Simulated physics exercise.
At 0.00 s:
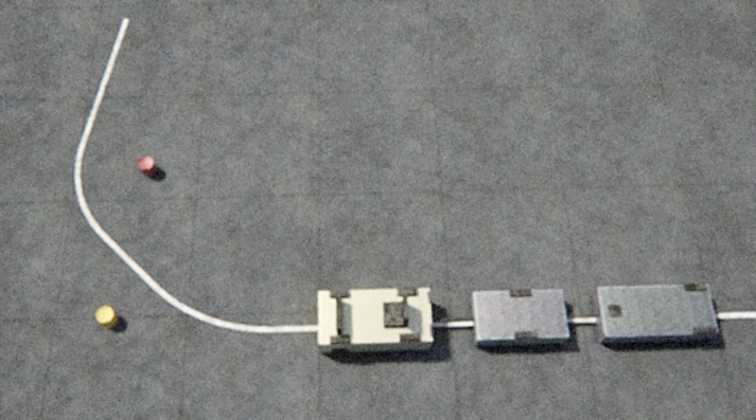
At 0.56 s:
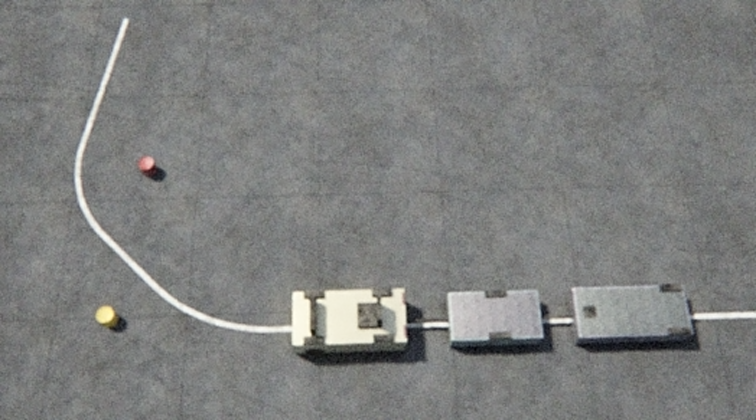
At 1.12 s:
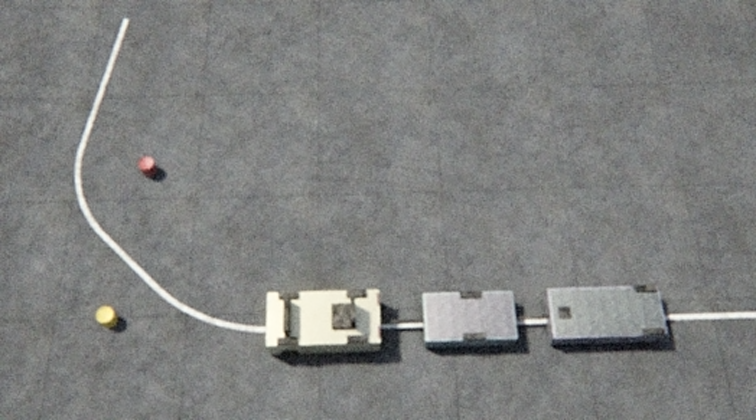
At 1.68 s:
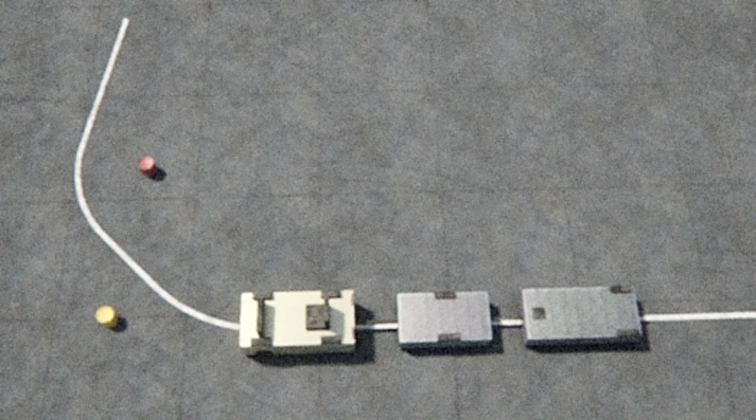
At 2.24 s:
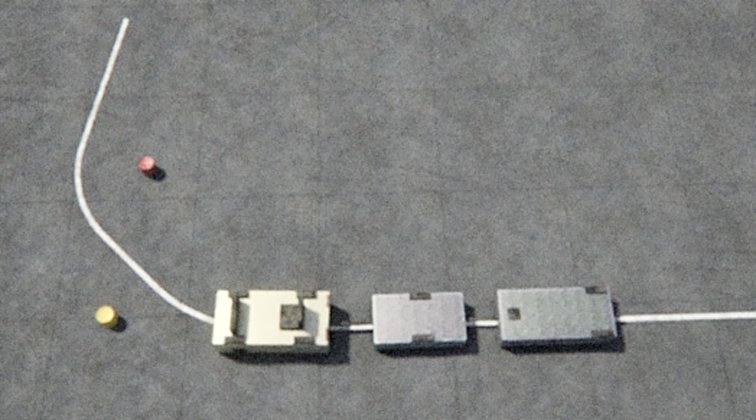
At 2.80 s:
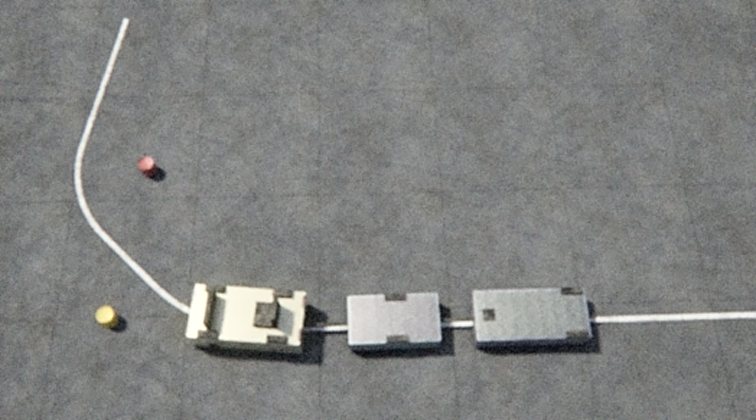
The clip opens on a high view of a cream tow tractor with two grey trailers behind it on a white line painted across dark ground. The train rolls steadily left along the straight stretch, then the tractor begins angling slightly upward at the bend, nearing the yellow drum.
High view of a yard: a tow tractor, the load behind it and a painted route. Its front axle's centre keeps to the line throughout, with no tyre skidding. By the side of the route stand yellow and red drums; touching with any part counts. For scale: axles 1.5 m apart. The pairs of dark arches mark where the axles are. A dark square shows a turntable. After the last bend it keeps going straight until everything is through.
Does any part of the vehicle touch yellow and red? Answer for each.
Yellow: No, it is left alone. Red: Yes, it is touched.
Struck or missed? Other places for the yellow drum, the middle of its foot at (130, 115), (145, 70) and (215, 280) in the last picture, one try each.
Place one: Contact; place two: Contact; place three: Contact.
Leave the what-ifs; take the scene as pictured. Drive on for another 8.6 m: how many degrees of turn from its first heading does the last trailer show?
Compared with the start, the last trailer heads some 25° away.
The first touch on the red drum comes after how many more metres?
12.0 m.
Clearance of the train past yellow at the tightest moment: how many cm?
Yellow has 35 to spare.
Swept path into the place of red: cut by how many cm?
Red 10.
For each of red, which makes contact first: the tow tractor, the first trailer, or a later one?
Red - a trailer behind the first.
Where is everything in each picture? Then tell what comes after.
Nose (326, 317); last axle (700, 308); still straight; yellow (108, 318), red (148, 167); 2 trailers, in the first frame.
Nose (300, 318); last axle (675, 309); still straight, in the second frame.
Nose (274, 319); last axle (650, 310); still straight, in the third frame.
Nose (248, 319); last axle (625, 310); still straight, in the fourth frame.
Nose (223, 317); last axle (599, 311); turned 2°, in the fifth frame.
Nose (198, 311); last axle (575, 312); turned 6°; yellow (108, 318), red (148, 167), in the sixth frame.
After 4.6 s, the last axle is at (496, 315) of the last picture, 5 cm off the line; yellow has been passed with 35 cm to spare.
After 15.0 s, the last axle is at (130, 202) of the last picture, 90 cm off the line; the second trailer has hit red.
After 20.9 s, the last axle is at (125, 14) of the last picture, 20 cm off the line; 1 of 2 struck in all.
